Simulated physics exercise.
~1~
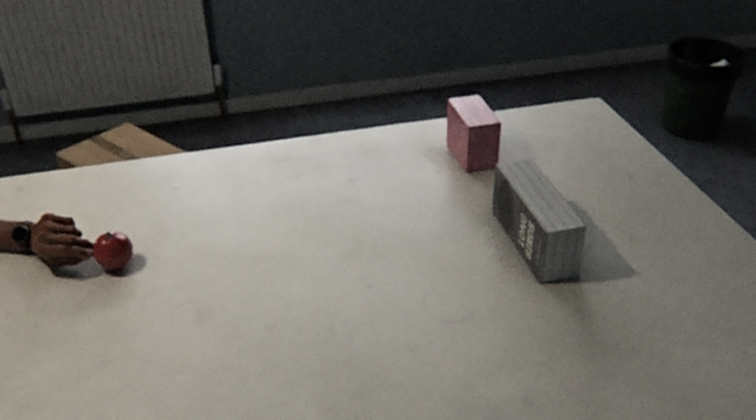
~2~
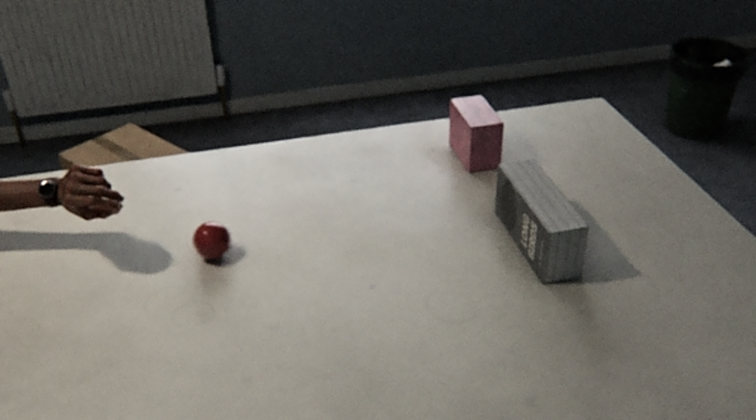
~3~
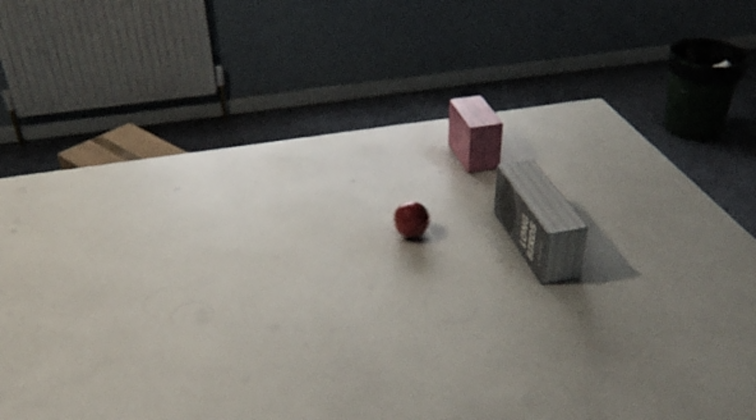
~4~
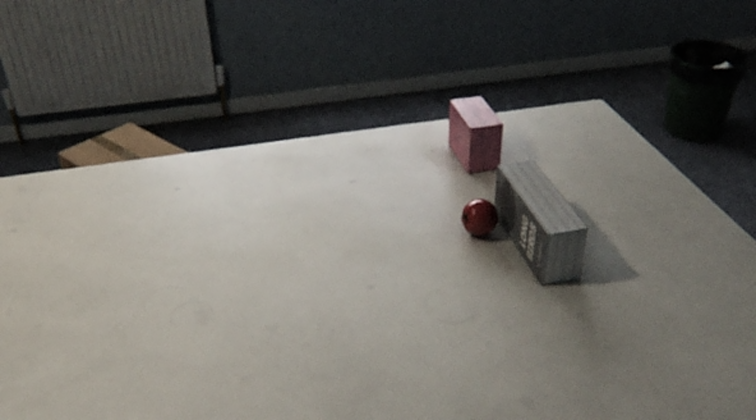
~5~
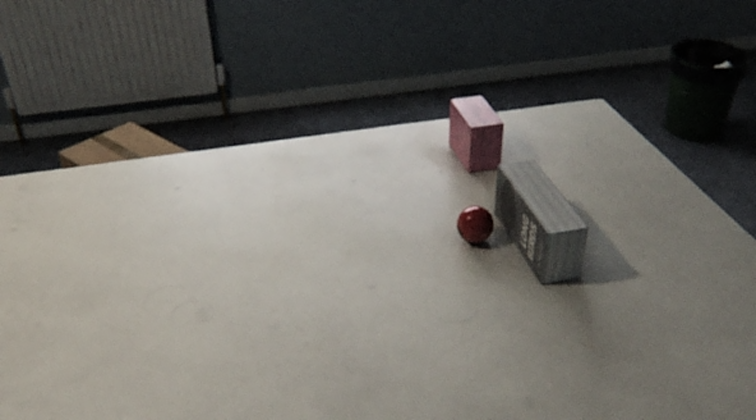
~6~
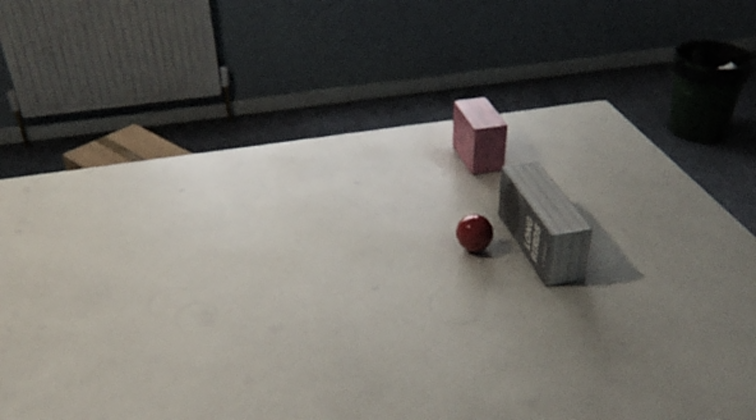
Red tomato rolling right across a pale table from a hand, hitting a grey book and bouncing back slightly beside it.
